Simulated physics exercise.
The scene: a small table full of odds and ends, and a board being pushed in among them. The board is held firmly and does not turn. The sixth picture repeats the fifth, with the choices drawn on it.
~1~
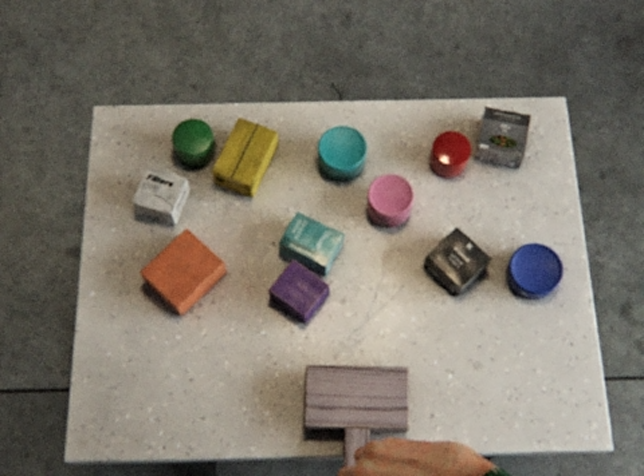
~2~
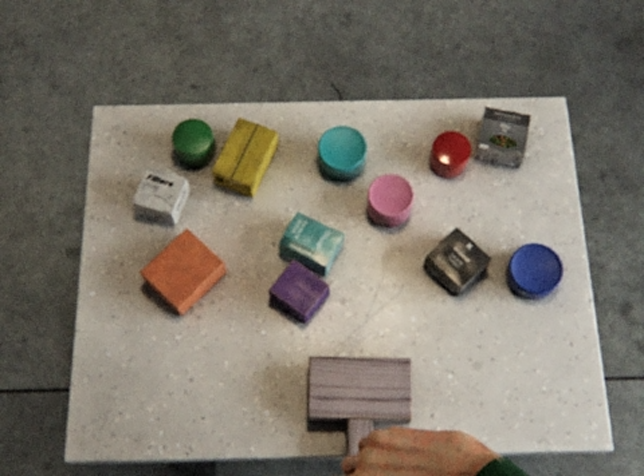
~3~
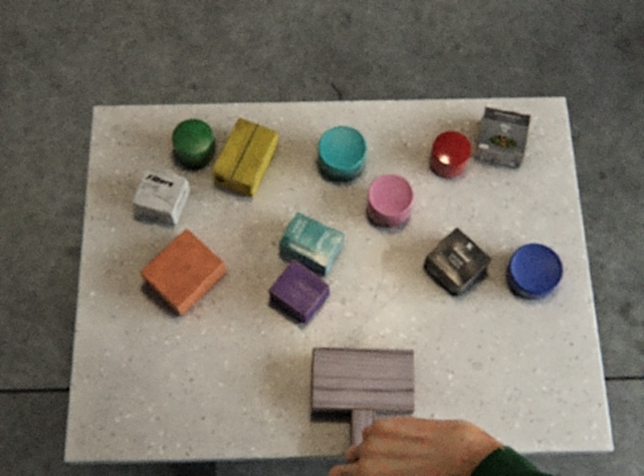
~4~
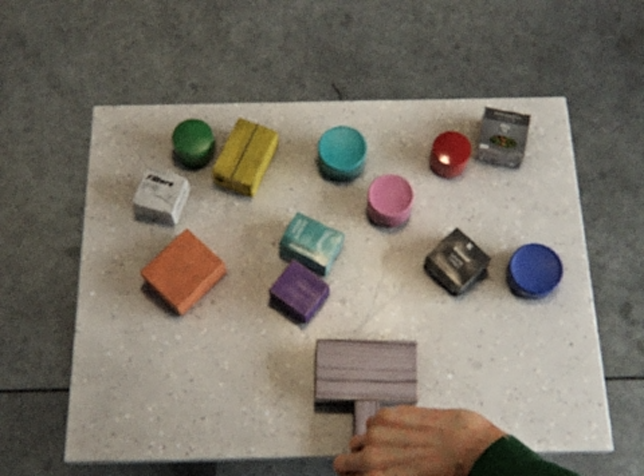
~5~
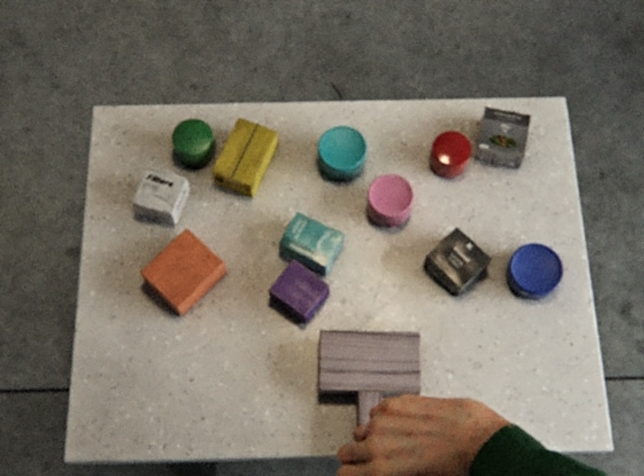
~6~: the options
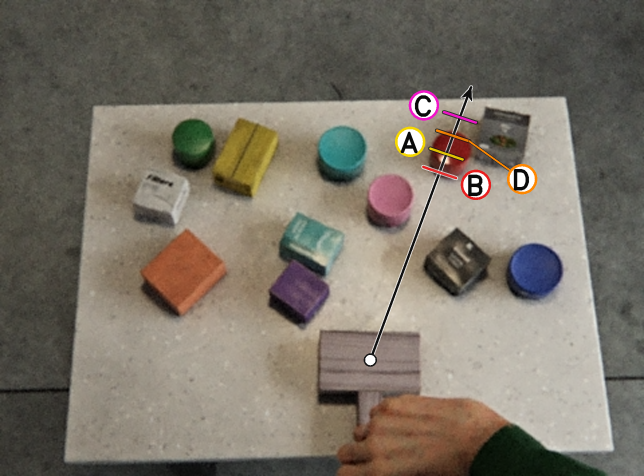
We see a pale speckled table scattered with small coloured boxes, blocks and round containers, while a hand at the lower edge slides a wooden board slowly a short way upward and slightly right; the other objects stay still.
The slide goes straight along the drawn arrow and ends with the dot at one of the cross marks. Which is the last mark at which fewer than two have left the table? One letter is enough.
The farthest such stop is D.
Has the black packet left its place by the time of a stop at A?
By then, yes.
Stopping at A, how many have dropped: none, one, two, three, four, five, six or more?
The count is none.
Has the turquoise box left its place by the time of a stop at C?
No.
On the marked copy, A at (446, 154); B at (440, 172); C at (460, 117); D at (453, 136); the arrow from (370, 360) to (471, 87); the white dot at (370, 360).
Following D. Soon after the start, board (401, 278); black packet (470, 245); grey packet (502, 137).
Later, board (430, 200); blue jar (538, 274); pink tub (395, 152).
In the end, board (451, 142); pink tub (399, 97); red pot (453, 100); none fallen.
As for the rest, A is within the limit but short; B is within the limit but short; C drops two.
